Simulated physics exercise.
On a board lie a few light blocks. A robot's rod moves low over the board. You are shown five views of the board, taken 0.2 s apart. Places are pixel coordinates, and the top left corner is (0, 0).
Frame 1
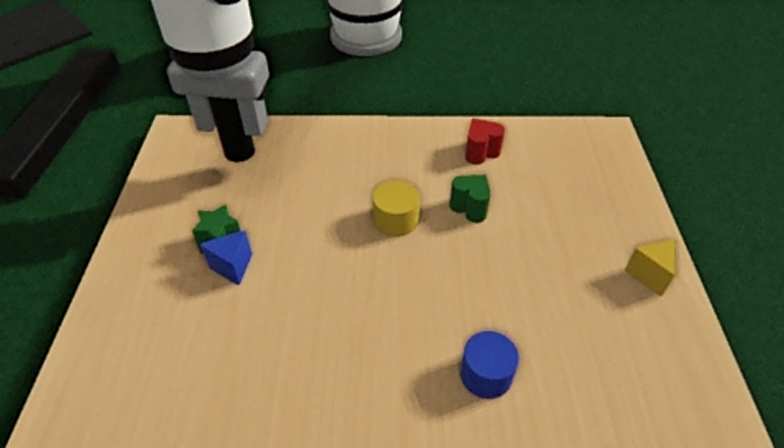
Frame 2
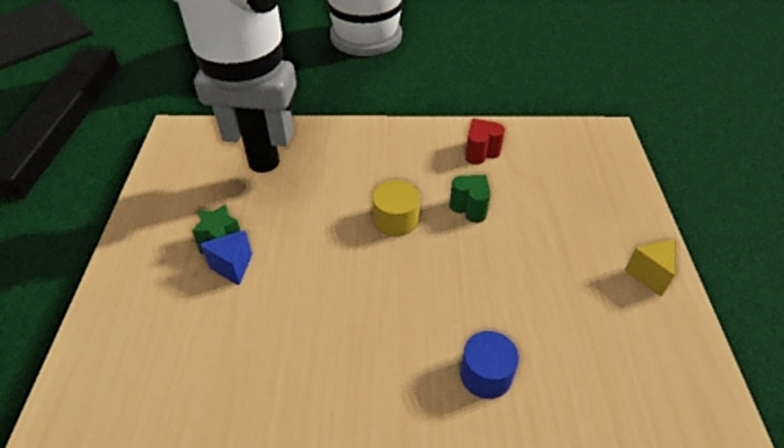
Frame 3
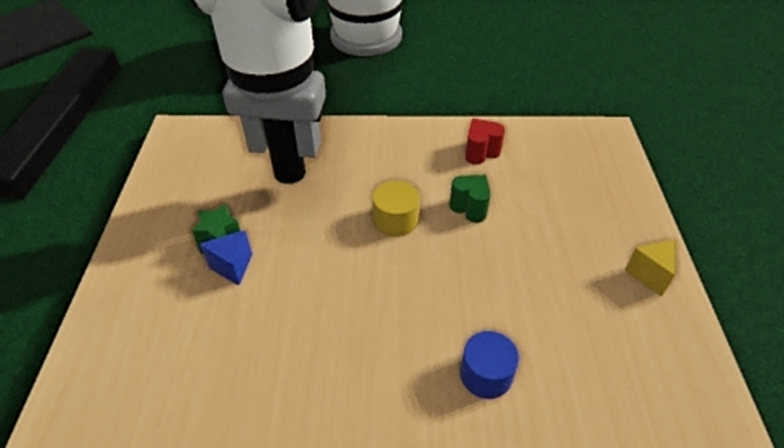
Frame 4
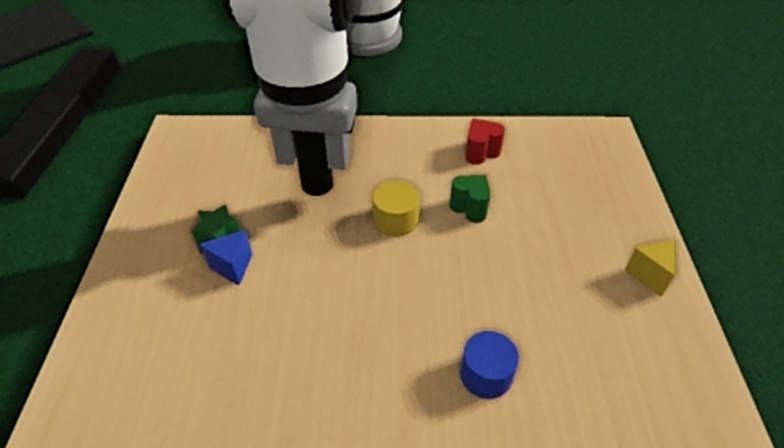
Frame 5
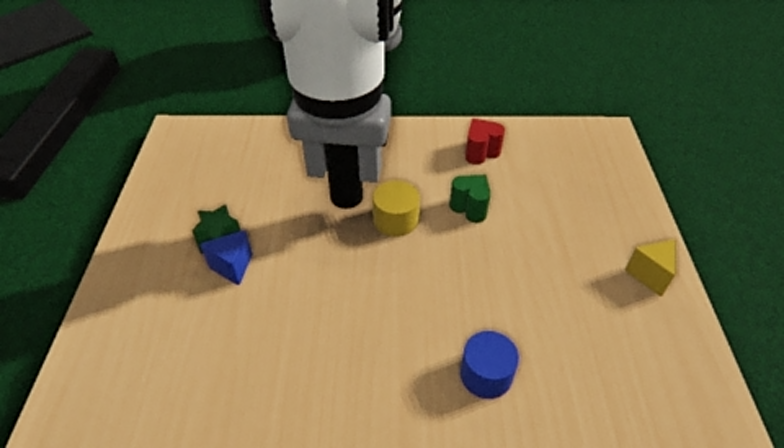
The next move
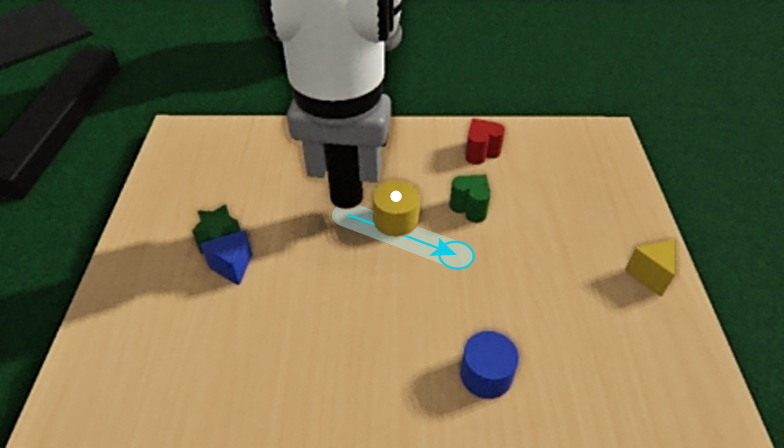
A robot arm slid its black rod low over the board, moving steadily right and slightly nearer the viewer until it was close beside the yellow cylinder, while all the coloured blocks stayed still.
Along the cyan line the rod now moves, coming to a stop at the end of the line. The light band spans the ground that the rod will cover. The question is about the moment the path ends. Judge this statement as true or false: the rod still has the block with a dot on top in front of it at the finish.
Answer: False.
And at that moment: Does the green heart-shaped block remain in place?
Going by the path, no.
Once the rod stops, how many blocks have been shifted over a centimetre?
Two will move.
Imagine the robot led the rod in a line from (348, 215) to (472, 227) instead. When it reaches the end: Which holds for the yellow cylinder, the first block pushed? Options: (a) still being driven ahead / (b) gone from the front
The one that fits is a, still being driven ahead.
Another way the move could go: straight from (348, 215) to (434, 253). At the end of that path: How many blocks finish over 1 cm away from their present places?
Only one of them.
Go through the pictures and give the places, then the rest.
In the first frame, lower end of the rod (240, 153), tops of blocks, yellow cylinder (396, 196), green heart-shaped block (474, 185).
In the second frame, rod (264, 163), blocks as before.
In the third frame, rod (290, 174), blocks as before.
In the fourth frame, rod (318, 185), blocks as before.
In the fifth frame, rod (347, 198), yellow cylinder (396, 196), green heart-shaped block (474, 185).
The drawn path runs straight from (348, 215) to (456, 255); the dot is on the yellow cylinder.
What follows on the original path. One third of the way, rod (383, 211); yellow cylinder (424, 200).
Two thirds of the way, rod (420, 224); yellow cylinder (453, 201); green heart-shaped block (478, 182).
At the end, rod (459, 238); yellow cylinder (477, 205); green heart-shaped block (483, 178), turned 15° anticlockwise.
